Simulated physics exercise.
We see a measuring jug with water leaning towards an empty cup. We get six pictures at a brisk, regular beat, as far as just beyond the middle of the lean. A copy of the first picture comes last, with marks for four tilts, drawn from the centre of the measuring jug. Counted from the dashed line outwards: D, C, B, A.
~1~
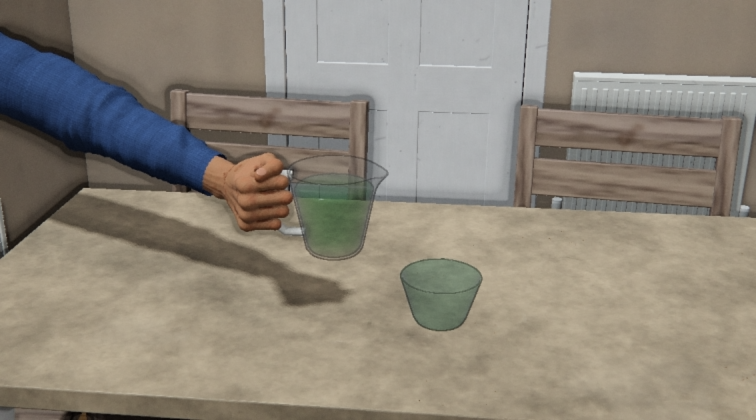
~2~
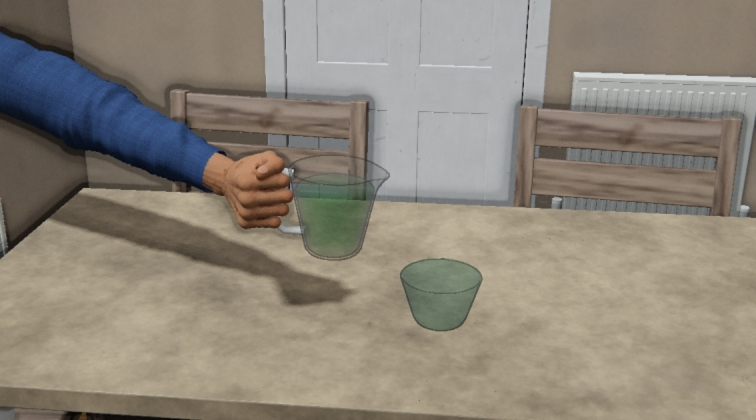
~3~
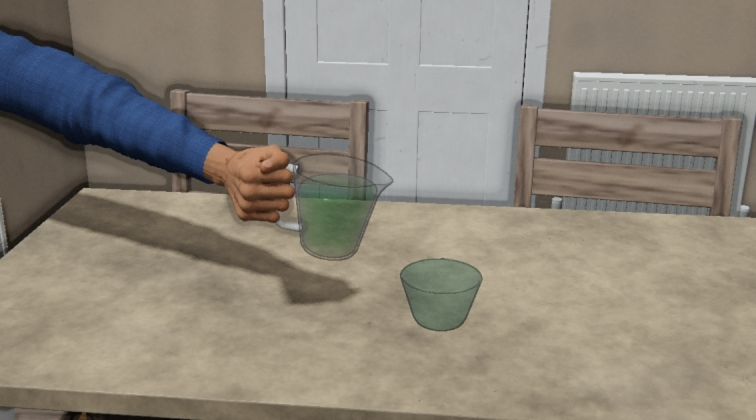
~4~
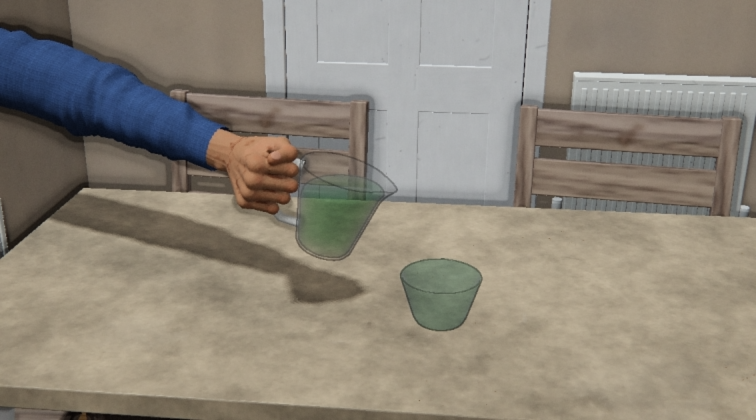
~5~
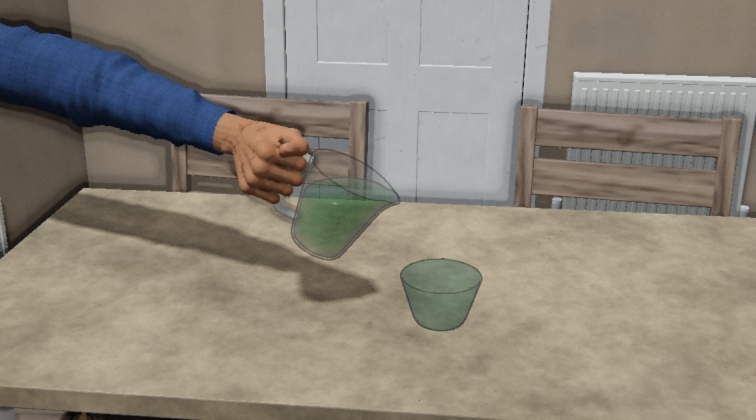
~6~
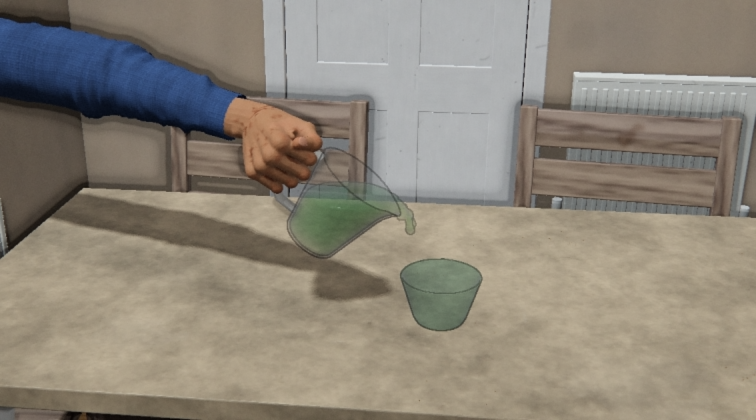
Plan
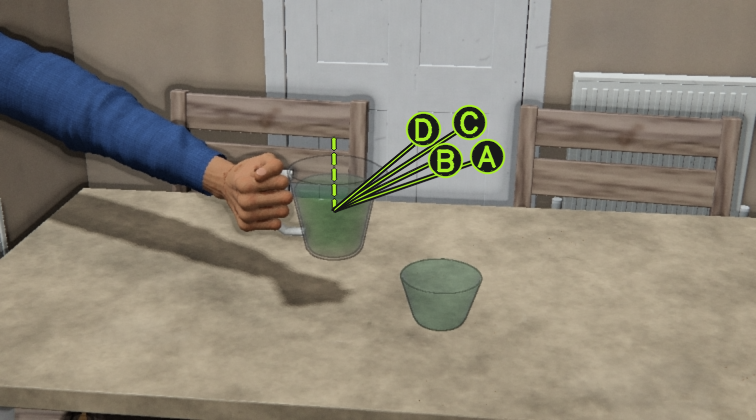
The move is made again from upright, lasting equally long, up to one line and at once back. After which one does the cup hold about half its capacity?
D is best.
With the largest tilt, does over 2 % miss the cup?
Yes, it does.
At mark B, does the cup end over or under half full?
Over half.
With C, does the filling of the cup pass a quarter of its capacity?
Yes.
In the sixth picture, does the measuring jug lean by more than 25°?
Yes.
On the marked copy, A at (472, 162); B at (428, 164); C at (455, 132); D at (413, 144).
With A, the cup ends with about 87 % of what it can hold; 15 % of the water is spilt.
With B, the cup ends with about 84 % of what it can hold; 4 % of the water is spilt.
With C, the cup ends with about 68 % of what it can hold.
With D, the cup ends with about 49 % of what it can hold.
